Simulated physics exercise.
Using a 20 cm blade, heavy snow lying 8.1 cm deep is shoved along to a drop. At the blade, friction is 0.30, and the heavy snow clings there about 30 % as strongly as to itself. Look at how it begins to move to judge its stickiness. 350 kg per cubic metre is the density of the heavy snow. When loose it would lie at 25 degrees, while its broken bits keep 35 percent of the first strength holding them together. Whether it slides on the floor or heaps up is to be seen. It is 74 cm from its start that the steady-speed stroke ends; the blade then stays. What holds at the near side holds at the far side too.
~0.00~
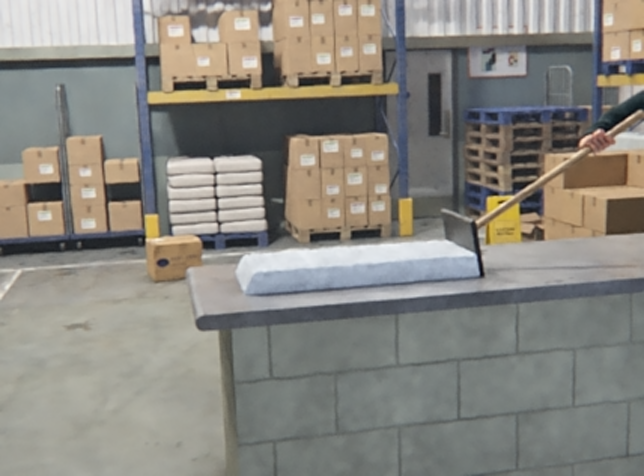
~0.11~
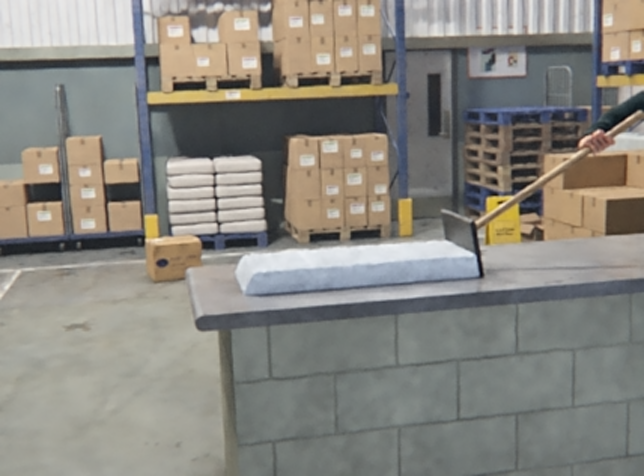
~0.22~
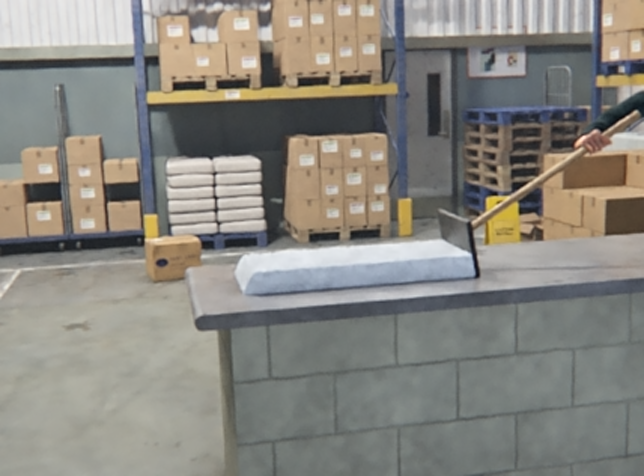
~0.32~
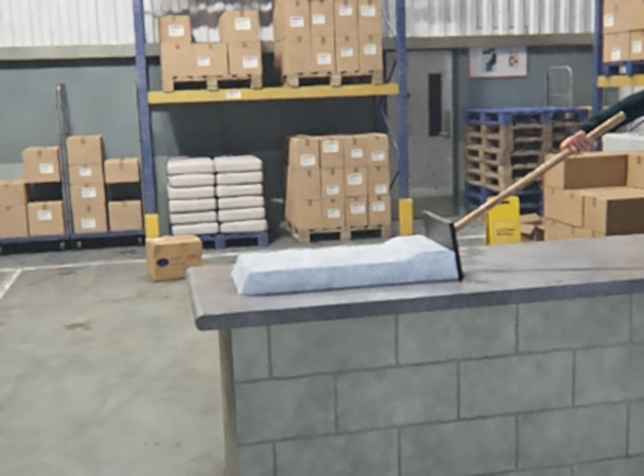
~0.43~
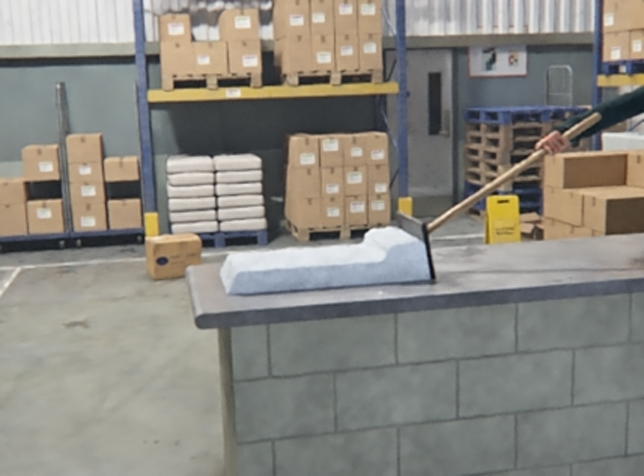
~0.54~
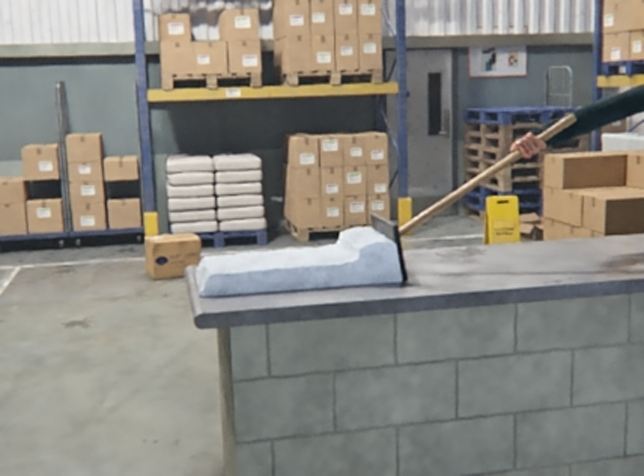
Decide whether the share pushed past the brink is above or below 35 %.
I'd say it lands beyond the 35 % mark.
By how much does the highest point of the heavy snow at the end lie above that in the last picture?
The gap comes to about 0.0 centimetres.
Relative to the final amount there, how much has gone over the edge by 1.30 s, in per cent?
It comes to around 90 percent.
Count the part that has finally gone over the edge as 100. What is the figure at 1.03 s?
That figure sits at some 50 percent.
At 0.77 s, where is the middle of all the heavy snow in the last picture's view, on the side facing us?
It sits close to (254, 280).
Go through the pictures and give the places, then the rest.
Foot of the blade at (480, 276), not yet moved; front end of the heavy snow at (246, 290), piled 8.0 cm high, in the first picture.
Foot of the blade at (479, 276), not yet moved; front end of the heavy snow at (245, 290), piled 8.0 cm high, in the second picture.
Foot of the blade at (475, 276), moved 1.4 cm; front end of the heavy snow at (245, 290), piled 8.2 cm high, in the third picture.
Foot of the blade at (458, 278), moved 8.5 cm; front end of the heavy snow at (241, 294), piled 11 cm high, in the fourth picture.
Foot of the blade at (431, 279), moved 19 cm; front end of the heavy snow at (229, 294), piled 15 cm high, in the fifth picture.
Foot of the blade at (403, 281), moved 30 cm; front end of the heavy snow at (202, 296), piled 15 cm high, in the sixth picture.
By 0.77 s, 0 % has gone over the edge.
By 1.03 s, 27 % has gone over the edge.
By 1.30 s, 48 % has gone over the edge.
By 1.57 s, 52 % has gone over the edge.
By 2.50 s, at the end, 52 % has gone over the edge.
